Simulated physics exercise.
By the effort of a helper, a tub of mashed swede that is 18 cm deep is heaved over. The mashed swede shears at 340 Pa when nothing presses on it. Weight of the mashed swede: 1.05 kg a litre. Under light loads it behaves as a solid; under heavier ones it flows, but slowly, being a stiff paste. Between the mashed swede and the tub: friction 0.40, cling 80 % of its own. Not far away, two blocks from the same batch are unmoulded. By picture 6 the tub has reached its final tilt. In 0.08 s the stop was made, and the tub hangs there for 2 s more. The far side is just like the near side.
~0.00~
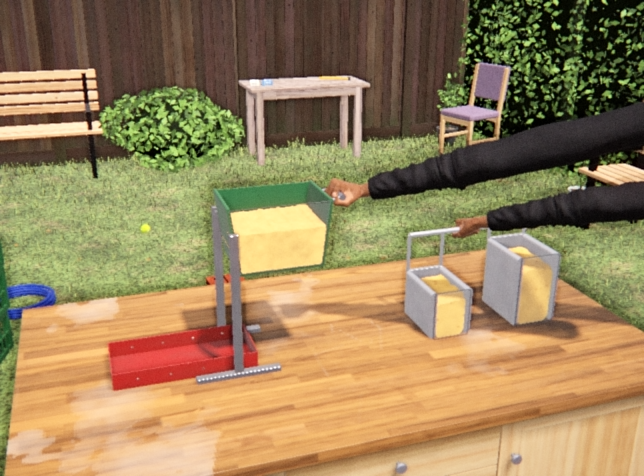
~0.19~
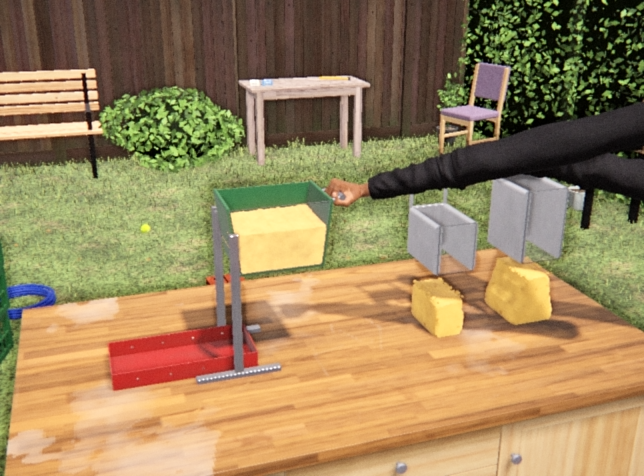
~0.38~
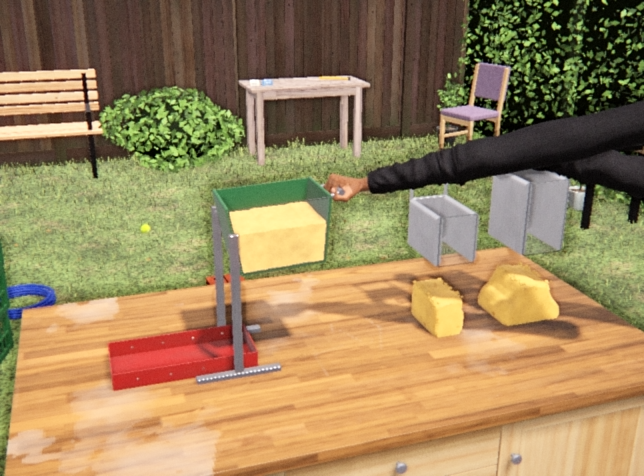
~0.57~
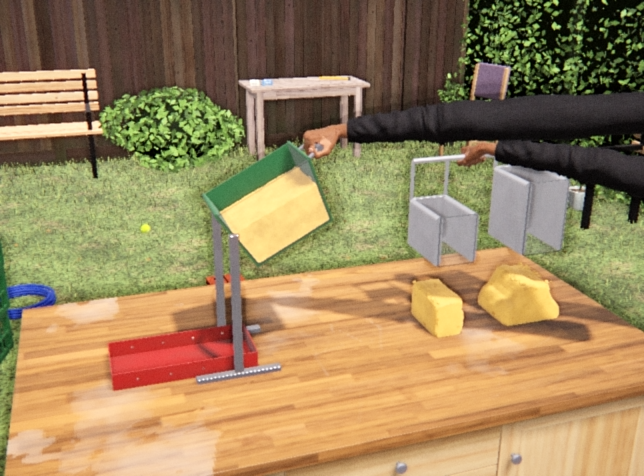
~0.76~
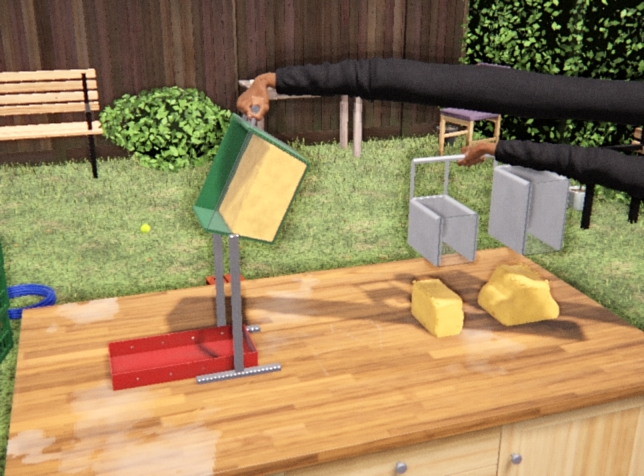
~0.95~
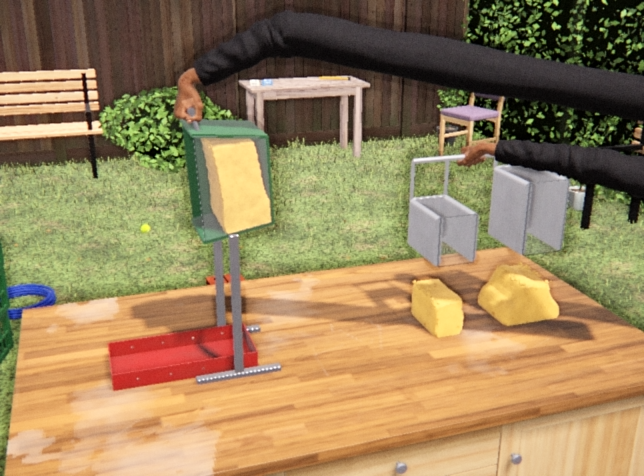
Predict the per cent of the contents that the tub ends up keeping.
The tub ends up keeping roughly 39 %.
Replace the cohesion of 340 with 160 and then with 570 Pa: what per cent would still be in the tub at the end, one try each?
25 %, then 45 %.
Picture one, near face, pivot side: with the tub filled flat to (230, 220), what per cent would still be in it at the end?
About 25 per cent.
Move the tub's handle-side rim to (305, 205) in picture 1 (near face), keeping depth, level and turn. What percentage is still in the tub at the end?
60 %, roughly.
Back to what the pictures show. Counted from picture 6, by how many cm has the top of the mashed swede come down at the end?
The top ends up some 17 cm below its level in the last picture.
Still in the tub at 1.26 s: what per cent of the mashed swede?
Near 40 %.
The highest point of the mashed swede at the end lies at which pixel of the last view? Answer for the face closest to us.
On the near face, the top ends up close to (240, 207).
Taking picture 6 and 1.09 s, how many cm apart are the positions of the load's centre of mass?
Some 8 cm.
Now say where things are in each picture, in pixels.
The first frame shows handle-side rim at (330, 201), tilt 0 degrees; crest of the mashed swede at (241, 235); block heights 12 cm, 19 cm (left to right).
The second frame shows handle-side rim at (330, 201), tilt 0 degrees; crest of the mashed swede at (241, 235); block heights 12 cm, 16 cm (left to right).
The third frame shows handle-side rim at (329, 196), tilt 3 degrees; crest of the mashed swede at (322, 222); block heights 12 cm, 14 cm (left to right).
The fourth frame shows handle-side rim at (307, 160), tilt 28 degrees; crest of the mashed swede at (312, 186); block heights 12 cm, 13 cm (left to right).
The fifth frame shows handle-side rim at (248, 131), tilt 64 degrees; crest of the mashed swede at (270, 148); block heights 12 cm, 13 cm (left to right).
The sixth frame shows handle-side rim at (193, 138), tilt 93 degrees; crest of the mashed swede at (250, 143); block heights 12 cm, 13 cm (left to right).
After 1.09 s, the tub is at 93 degrees and holds 87 %.
After 1.26 s, the tub is at 93 degrees and holds 42 %.
After 1.43 s, the tub is at 93 degrees and holds 39 %.
After 1.60 s, the tub is at 93 degrees and holds 39 %.
After 2.95 s, the tub is at 93 degrees and holds 39 %.
